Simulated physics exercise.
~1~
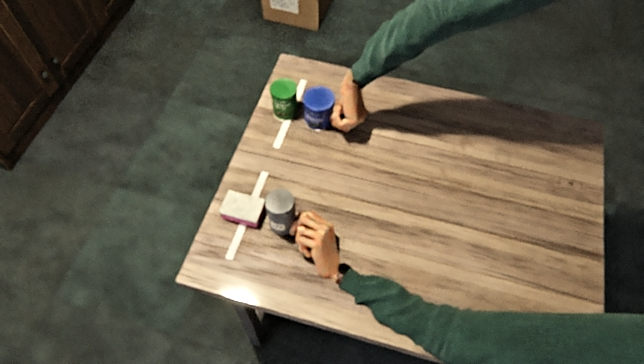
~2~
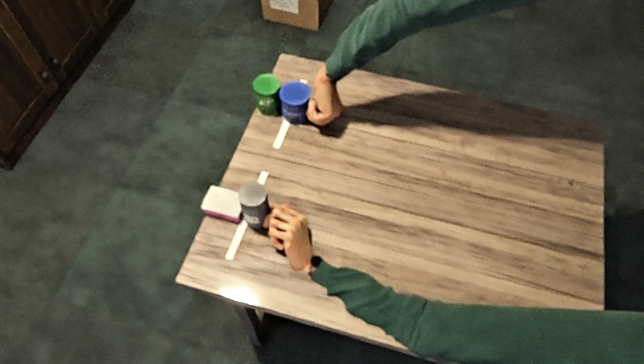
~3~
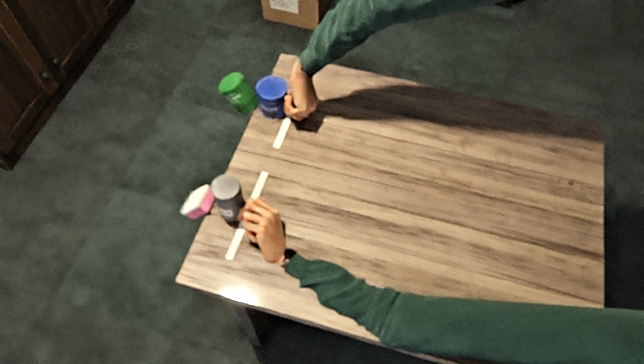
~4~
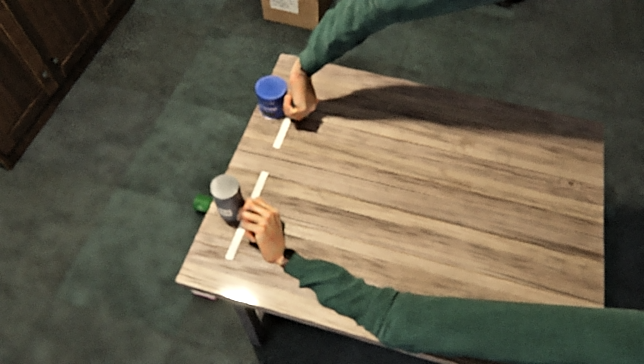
Two hands slide a blue pot and a grey jar leftward across a wooden table, pushing a green tin and a pink sponge past tape strips and over the edge, where both fall while the pot and jar stay upright on the table.
